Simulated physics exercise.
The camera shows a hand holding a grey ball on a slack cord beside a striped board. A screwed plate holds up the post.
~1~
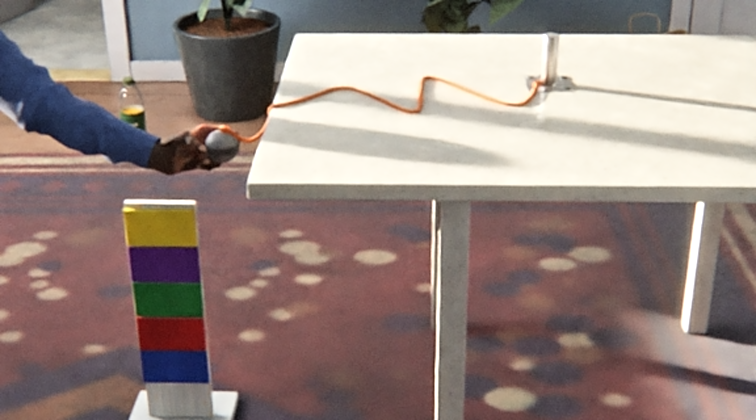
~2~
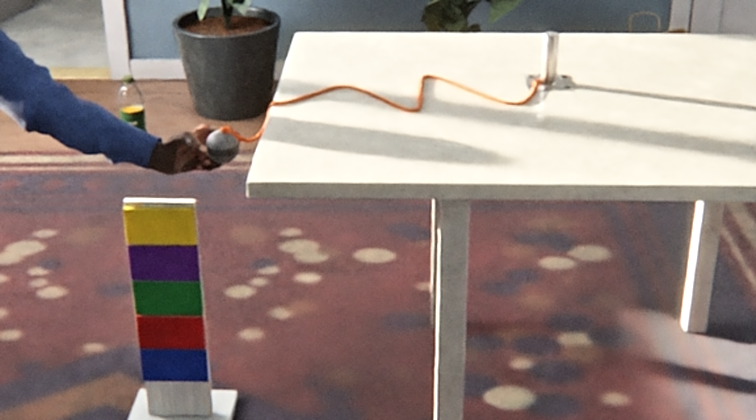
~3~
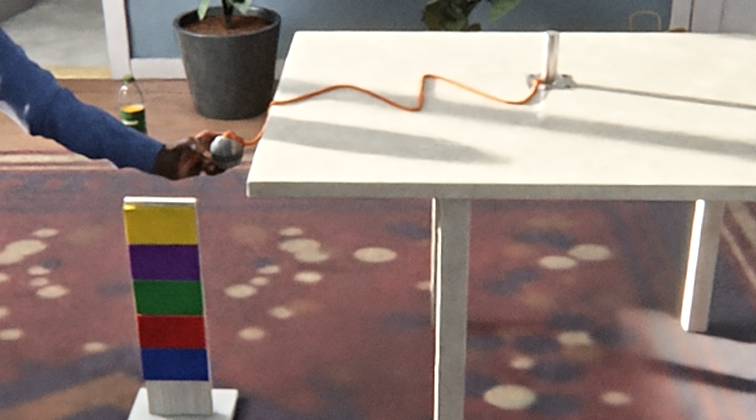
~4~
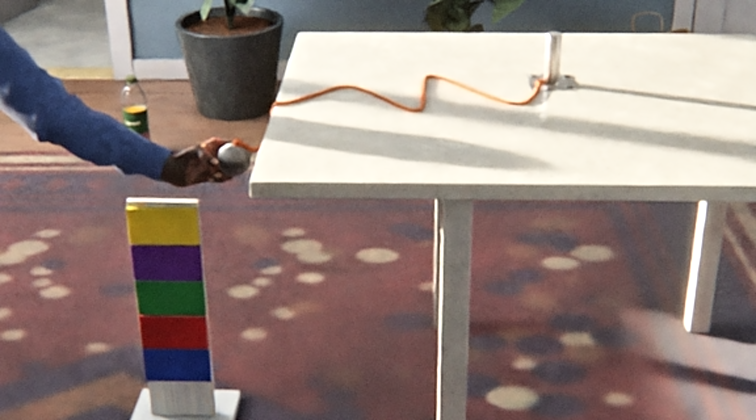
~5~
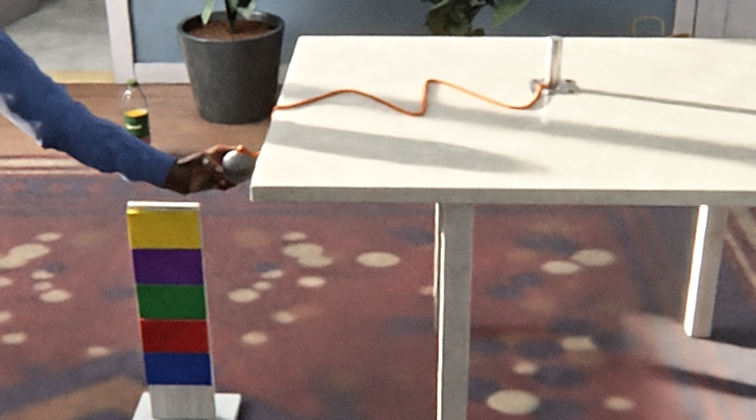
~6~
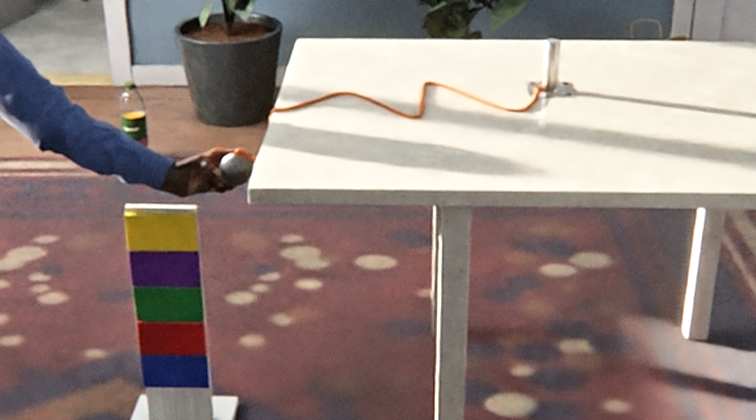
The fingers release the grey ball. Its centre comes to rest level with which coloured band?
With the blue one.
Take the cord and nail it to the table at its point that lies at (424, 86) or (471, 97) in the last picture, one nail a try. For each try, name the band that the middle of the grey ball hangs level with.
First try green, second try red.
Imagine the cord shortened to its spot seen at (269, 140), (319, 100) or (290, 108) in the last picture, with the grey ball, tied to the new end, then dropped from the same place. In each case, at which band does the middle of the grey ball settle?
Try 1 - red; try 2 - purple; try 3 - green.
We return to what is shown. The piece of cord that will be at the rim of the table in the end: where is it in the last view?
Position: Approx. (421, 110).
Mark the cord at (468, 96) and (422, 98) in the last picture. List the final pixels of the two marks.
Final spots: (409, 95), then (308, 100).
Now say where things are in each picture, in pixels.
The first frame shows grey ball (222, 146); yellow (160, 229); purple (164, 265); green (168, 301); red (171, 335); blue (175, 368).
The second frame shows grey ball (222, 147); cord through (528, 99) (458, 85) (420, 96) (377, 97) (304, 98).
The third frame shows grey ball (226, 152).
The fourth frame shows grey ball (234, 160); cord through (531, 99) (461, 85) (423, 96) (380, 97) (307, 98).
The fifth frame shows grey ball (238, 167).
The sixth frame shows grey ball (236, 170); cord through (530, 106) (459, 92) (422, 103) (378, 103) (305, 104).
Soon after, ball near (255, 374); level with blue.
After that, ball near (305, 350); level with blue.
And then, ball near (281, 360); level with blue.
In the end, ball near (290, 359); level with blue. The cord holds its middle at blue.
